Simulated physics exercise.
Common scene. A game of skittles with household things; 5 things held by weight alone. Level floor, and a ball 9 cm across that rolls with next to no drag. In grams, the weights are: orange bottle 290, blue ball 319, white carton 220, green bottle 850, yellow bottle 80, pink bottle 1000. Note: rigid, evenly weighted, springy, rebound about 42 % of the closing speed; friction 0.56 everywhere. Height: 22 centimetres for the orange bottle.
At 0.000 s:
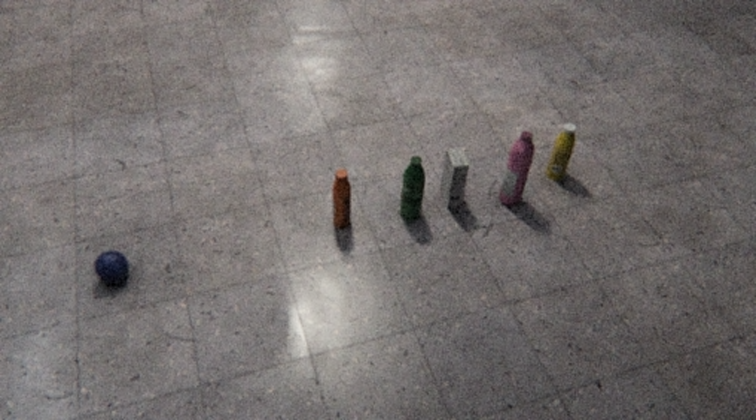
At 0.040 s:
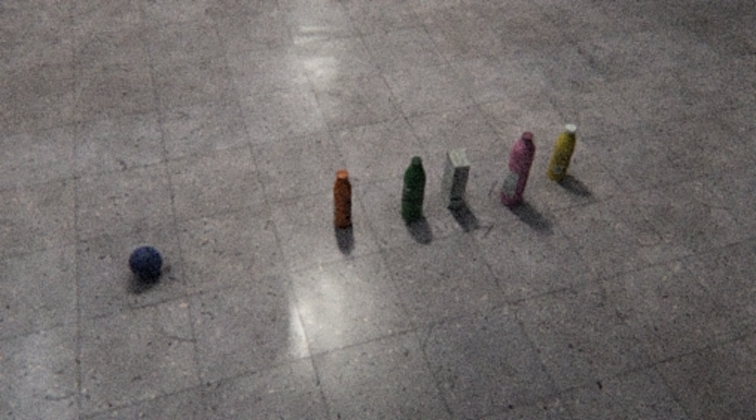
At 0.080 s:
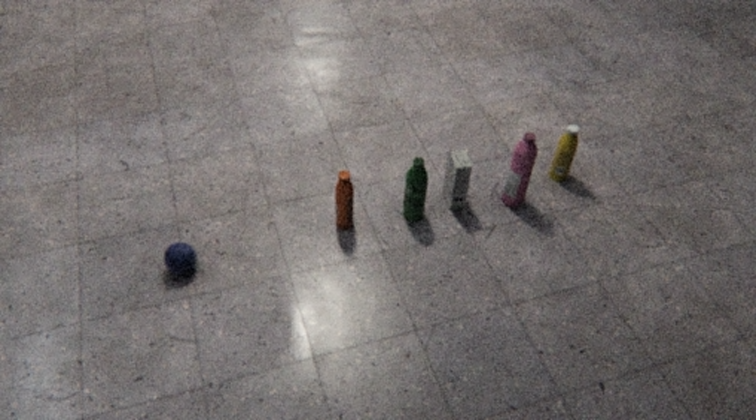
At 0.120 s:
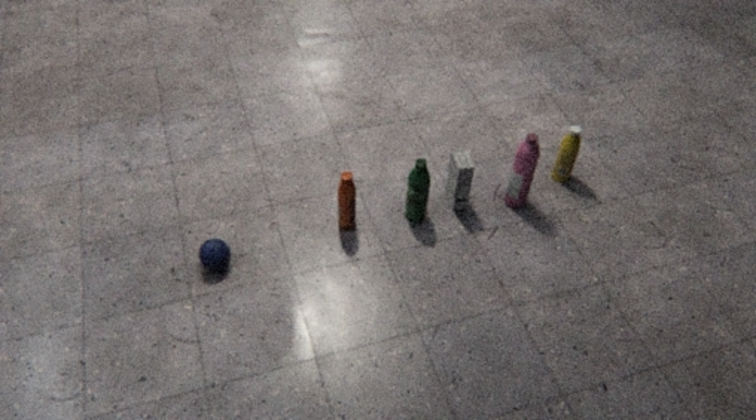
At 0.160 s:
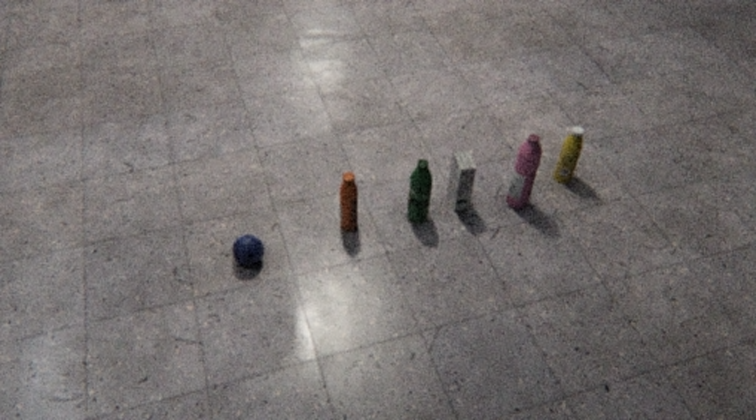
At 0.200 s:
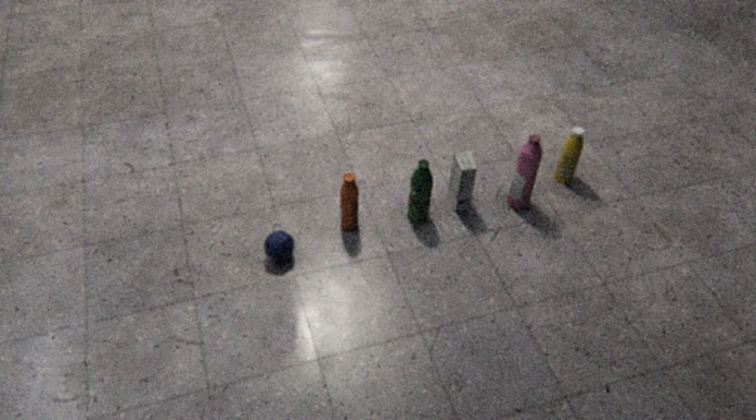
A blue ball rolling rightward across a tiled floor, drawing closer to five standing containers: orange, green, white, pink and yellow.
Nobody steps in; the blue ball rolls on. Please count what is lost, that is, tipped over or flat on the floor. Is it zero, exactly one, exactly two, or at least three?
It is zero.
After 0.50 s, ball has run 113 cm; blue ball near (488, 226).
After 0.90 s, ball has run 193 cm; blue ball near (735, 226).
By the end (1.2 s), all 5 in place, give or take 8 cm. Seen from the same camera at the end, orange bottle near (349, 202), white carton near (462, 182).
